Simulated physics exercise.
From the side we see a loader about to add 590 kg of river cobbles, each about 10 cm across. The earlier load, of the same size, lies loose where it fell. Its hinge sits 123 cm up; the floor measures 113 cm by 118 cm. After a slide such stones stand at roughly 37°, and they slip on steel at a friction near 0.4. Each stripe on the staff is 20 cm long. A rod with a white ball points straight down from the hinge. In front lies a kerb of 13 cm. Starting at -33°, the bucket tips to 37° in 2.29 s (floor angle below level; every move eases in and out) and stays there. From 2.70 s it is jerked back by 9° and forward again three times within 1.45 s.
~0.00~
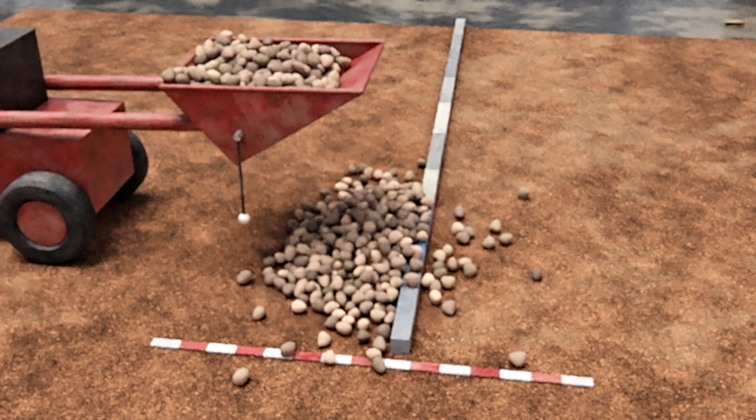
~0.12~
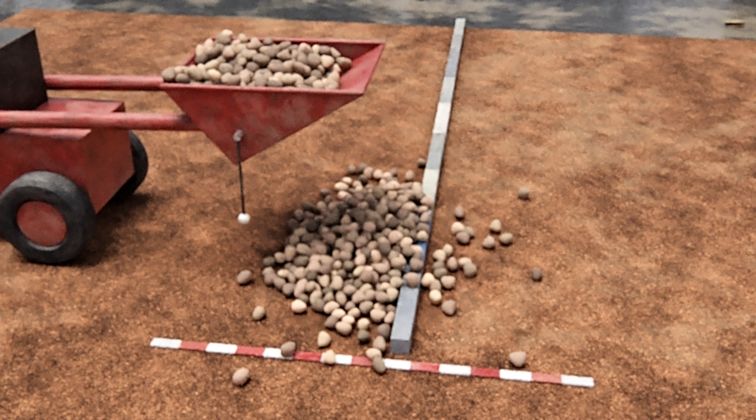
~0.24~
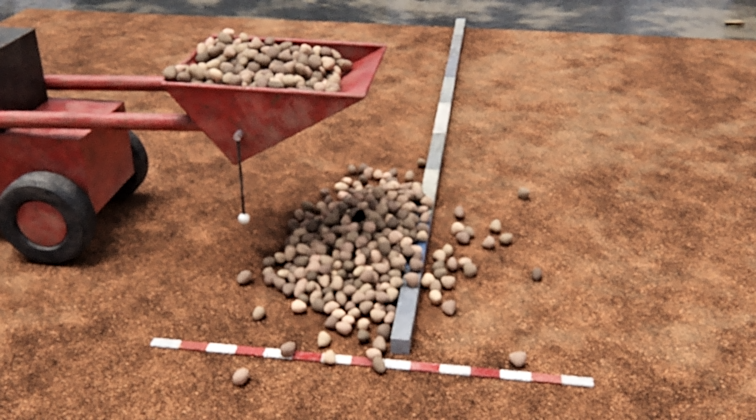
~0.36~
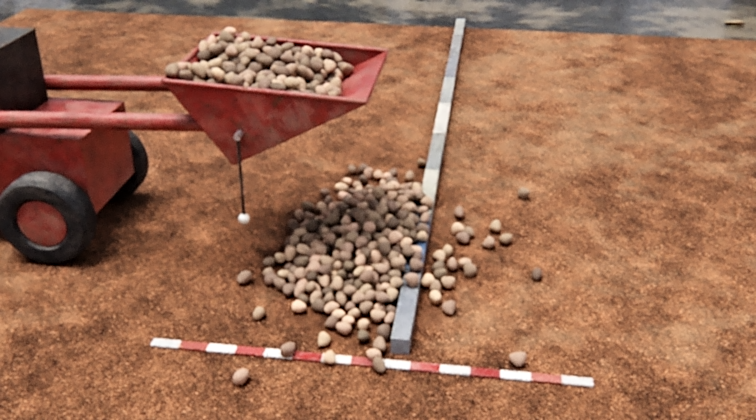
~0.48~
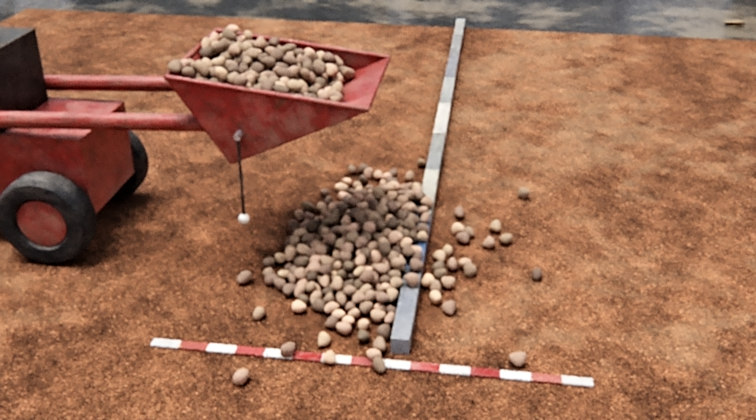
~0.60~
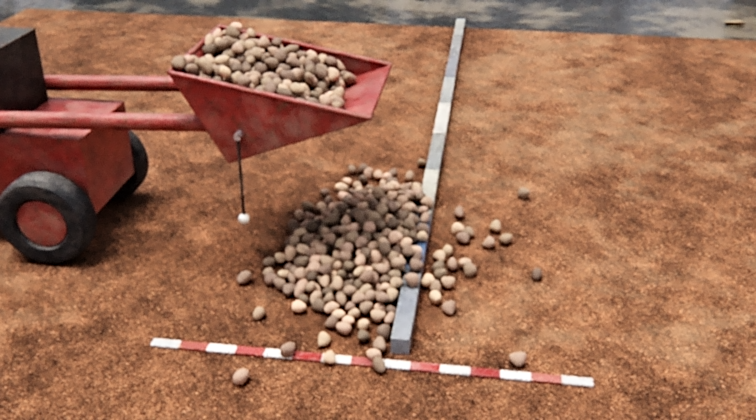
A red loader bucket full of rounded stones tilting slowly forward above a loose stone heap lying against a grey kerb.
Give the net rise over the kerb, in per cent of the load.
Roughly 42 per cent of a load more.
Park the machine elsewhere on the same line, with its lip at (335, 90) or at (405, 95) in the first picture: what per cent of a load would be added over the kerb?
First some 15, then 80 per cent.
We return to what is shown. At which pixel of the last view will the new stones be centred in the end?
Around (406, 232).
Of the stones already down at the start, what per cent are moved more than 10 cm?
About 10 per cent.
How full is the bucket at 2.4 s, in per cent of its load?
It holds some 30 per cent.
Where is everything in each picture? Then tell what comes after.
In the first picture, the bucket is at -33°, its lip at (363, 92); the top of the load is at (247, 50). The earlier load is highest near (378, 216), 29 cm above ground level, 96 % on this side of the kerb, 5 % over the kerb.
In the second picture, lip at (363, 93), floor tilted -32°, highest stones at (244, 48); the stones move at 0.0 m/s on average.
In the third picture, lip at (365, 97), floor tilted -31°, highest stones at (233, 48); the stones move at 0.1 m/s on average.
In the fourth picture, the bucket is at -28°, its lip at (367, 102); the top of the load is at (222, 45); the stones move at 0.1 m/s on average.
In the fifth picture, the bucket is at -25°, its lip at (369, 110); the top of the load is at (225, 43); the stones move at 0.2 m/s on average.
In the sixth picture, the bucket is at -21°, its lip at (371, 119); the top of the load is at (228, 40); the stones move at 0.2 m/s on average.
After 1.7 s the floor is at 26°; in per cent of one load, 98 in the bucket, 98 on this side of the kerb, 5 over the kerb; the foremost stones are at (501, 251).
After 2.4 s the floor is at 37°; in per cent of one load, 30 in the bucket, 154 on this side of the kerb, 16 over the kerb; the foremost stones are at (505, 251).
After 4.6 s the floor is at 37°; in per cent of one load, 0 in the bucket, 154 on this side of the kerb, 47 over the kerb; the foremost stones are at (568, 274).
After 7.4 s the floor is at 37°; in per cent of one load, 0 in the bucket, 154 on this side of the kerb, 47 over the kerb; the foremost stones are at (568, 274). Net gain over the kerb, 42.
